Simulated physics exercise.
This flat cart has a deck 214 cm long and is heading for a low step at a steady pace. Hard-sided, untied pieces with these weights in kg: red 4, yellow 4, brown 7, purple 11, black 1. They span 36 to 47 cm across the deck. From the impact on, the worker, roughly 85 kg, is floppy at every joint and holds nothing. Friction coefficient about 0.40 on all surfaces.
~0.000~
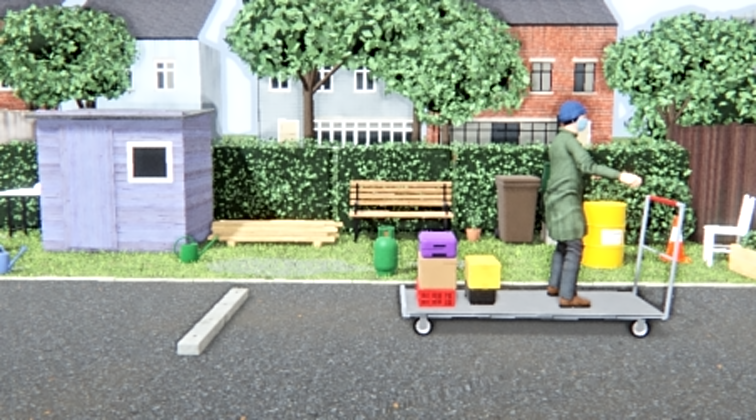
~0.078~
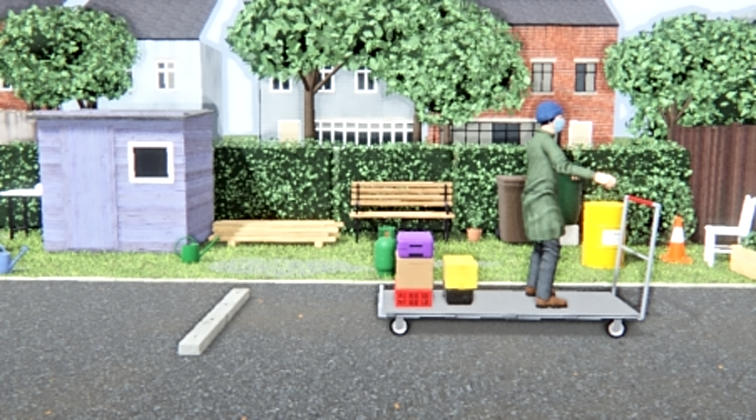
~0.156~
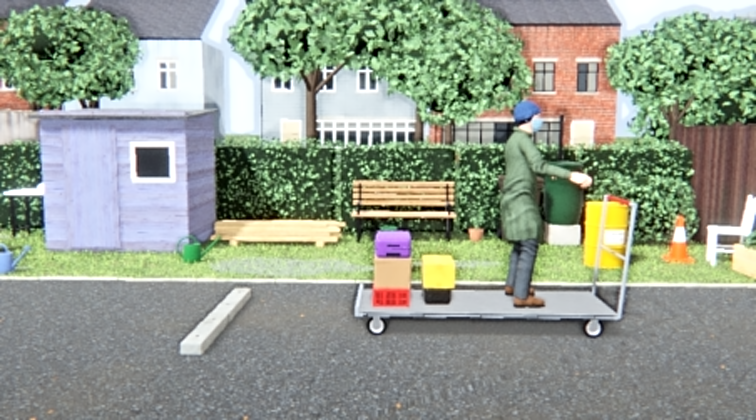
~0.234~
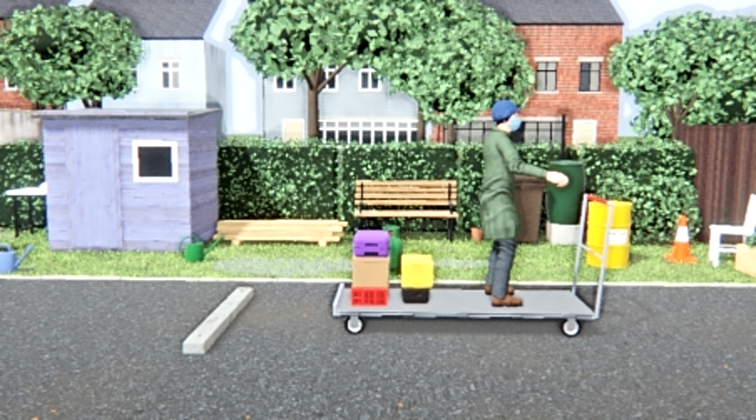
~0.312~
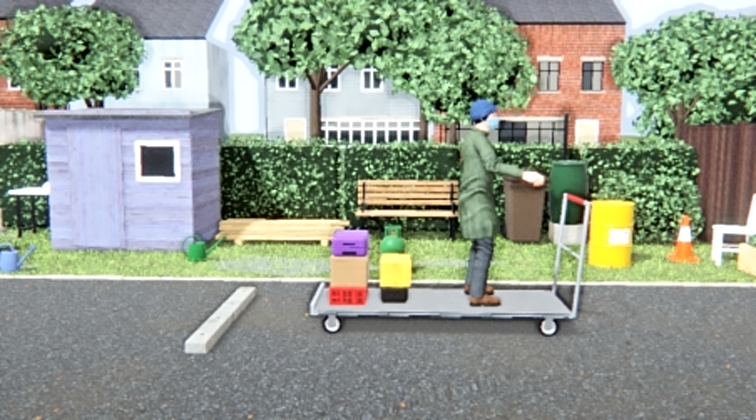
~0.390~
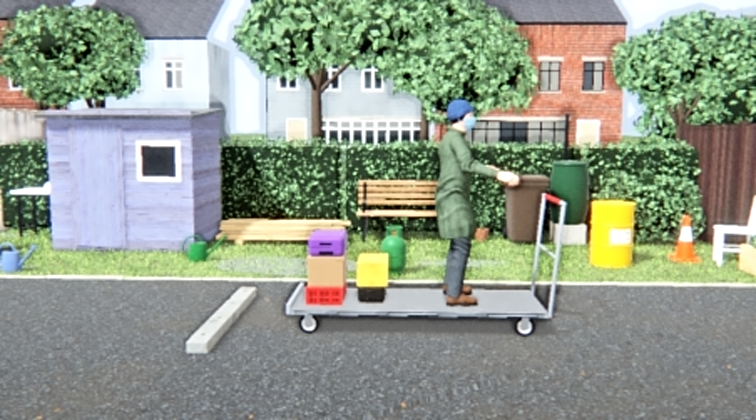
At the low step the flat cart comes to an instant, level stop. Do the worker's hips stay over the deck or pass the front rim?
The worker's hips go over the front rim.
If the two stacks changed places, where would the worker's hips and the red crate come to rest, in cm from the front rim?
In that case hips 20 past, red 50 behind.
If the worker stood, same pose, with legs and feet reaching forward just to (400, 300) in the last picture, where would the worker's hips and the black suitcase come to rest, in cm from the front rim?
Then hips 100 past, black 50 behind.
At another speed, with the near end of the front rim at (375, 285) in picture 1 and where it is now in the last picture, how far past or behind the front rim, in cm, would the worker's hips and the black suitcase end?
Then hips 20 behind, black 50 behind.
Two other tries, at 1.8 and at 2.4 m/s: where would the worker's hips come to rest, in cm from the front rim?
First 30 cm behind, then 0 cm past.
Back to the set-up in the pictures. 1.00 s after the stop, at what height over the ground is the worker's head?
Roughly 40 cm above it.
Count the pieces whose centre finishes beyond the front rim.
3 of them.
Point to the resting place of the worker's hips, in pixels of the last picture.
Near (205, 280).
The wheels strike at 0.62 s.
After 0.87 s the worker's hips are 69 cm behind the rim, near (302, 218) in the last picture's view.
After 1.17 s the worker's hips are 5 cm behind the rim, near (231, 265) in the last picture's view.
After 1.62 s the worker's hips are 18 cm past the rim, near (205, 278) in the last picture's view.
At rest, 2.6 s, past the rim, yellow carton, brown tote, purple suitcase and the worker's hips; behind it, red crate and black suitcase.
